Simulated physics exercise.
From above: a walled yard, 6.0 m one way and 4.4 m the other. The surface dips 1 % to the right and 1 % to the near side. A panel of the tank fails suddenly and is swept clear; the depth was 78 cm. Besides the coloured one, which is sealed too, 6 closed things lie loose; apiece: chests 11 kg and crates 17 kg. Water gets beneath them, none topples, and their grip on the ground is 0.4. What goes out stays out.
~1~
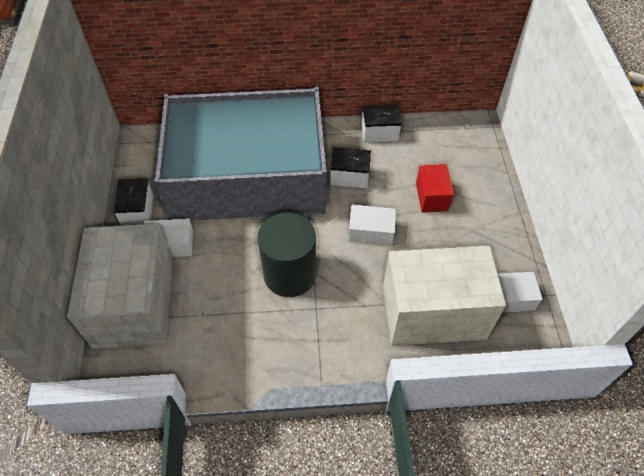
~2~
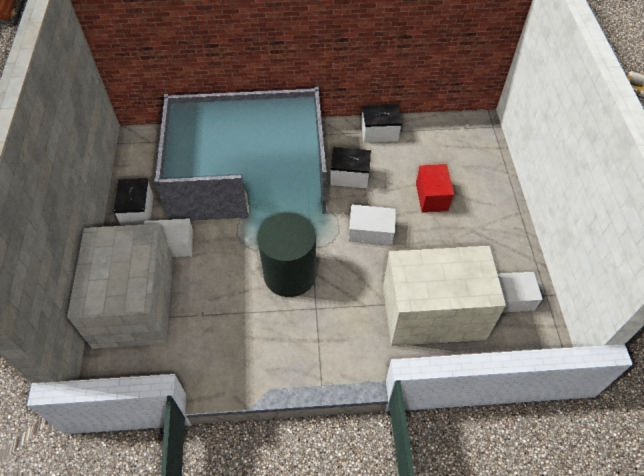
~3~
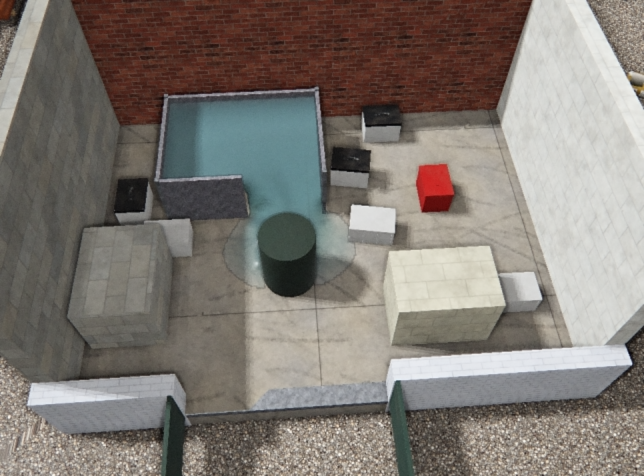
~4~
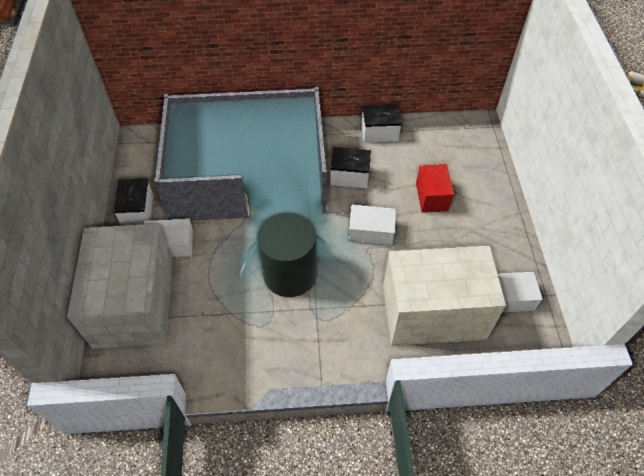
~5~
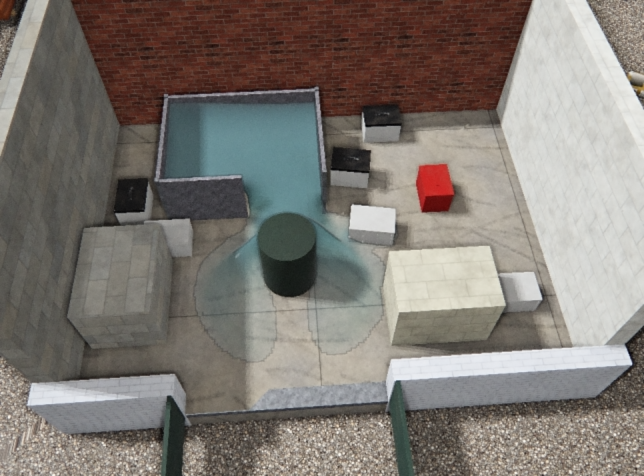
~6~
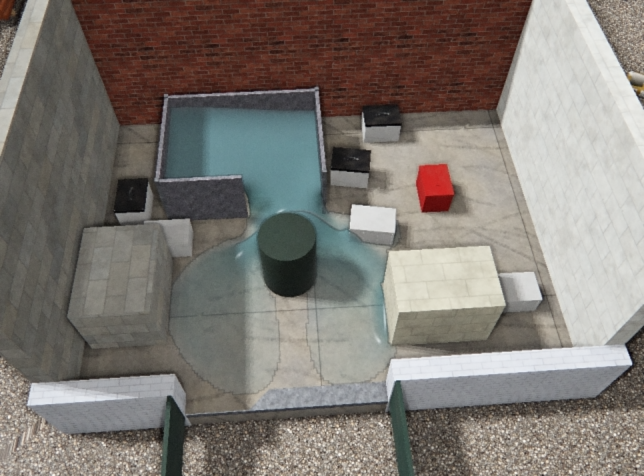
Water pouring from an opened tank in a walled yard, parting around a dark green cylinder and spreading forward past motionless boxes.
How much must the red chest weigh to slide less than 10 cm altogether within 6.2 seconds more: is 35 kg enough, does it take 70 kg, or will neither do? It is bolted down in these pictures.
I expect that the lower weight is enough.
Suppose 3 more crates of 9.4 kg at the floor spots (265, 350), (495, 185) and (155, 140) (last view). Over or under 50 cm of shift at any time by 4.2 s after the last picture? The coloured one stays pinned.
In turn: More, past it, short of it.
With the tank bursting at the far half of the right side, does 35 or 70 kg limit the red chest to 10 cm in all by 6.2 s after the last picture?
Then only the larger load is enough.
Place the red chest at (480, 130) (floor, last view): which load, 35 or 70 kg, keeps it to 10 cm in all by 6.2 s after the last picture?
It takes the larger.
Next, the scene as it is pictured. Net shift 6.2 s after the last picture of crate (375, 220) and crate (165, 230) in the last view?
In that order: 200 cm, 80 cm.
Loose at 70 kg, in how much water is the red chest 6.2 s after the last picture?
Roughly 3 cm.
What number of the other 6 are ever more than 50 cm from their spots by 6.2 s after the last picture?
5 of them.
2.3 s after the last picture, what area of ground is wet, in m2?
Some 21 m2.
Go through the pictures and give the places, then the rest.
In the first picture, the red chest at (436, 179), on the bottom; 3.2 m2 under water; 0 of 7 have shifted.
In the second picture, the red chest at (436, 179), on the bottom; 3.9 m2 under water; 0 of 7 have shifted.
In the third picture, the red chest at (436, 179), on the bottom; water covers 4.6 m2; 0 of 7 have shifted.
In the fourth picture, the red chest at (436, 179) rests on the ground; 5.5 m2 under water; 0 of 7 have shifted.
In the fifth picture, the red chest at (436, 179) rests on the ground; water covers 6.6 m2; 0 of 7 have shifted.
In the sixth picture, the red chest at (436, 179), on the bottom; water covers 8.1 m2; 0 of 7 have shifted.
Then, 0.6 s after the last picture the red chest would be 0 cm from its start with 35 kg and 0 cm from its start with 70 kg; 0 cm of water round it then.
Then, 2.3 s after the last picture the red chest would be 0 cm from its start with 35 kg and 0 cm from its start with 70 kg; 2 cm of water round it then.
Then, 4.2 s after the last picture the red chest would be 0 cm from its start with 35 kg and 0 cm from its start with 70 kg; 4 cm of water round it then.
Then, 6.2 s after the last picture the red chest would be 0 cm from its start with 35 kg and 0 cm from its start with 70 kg; 3 cm of water round it then.
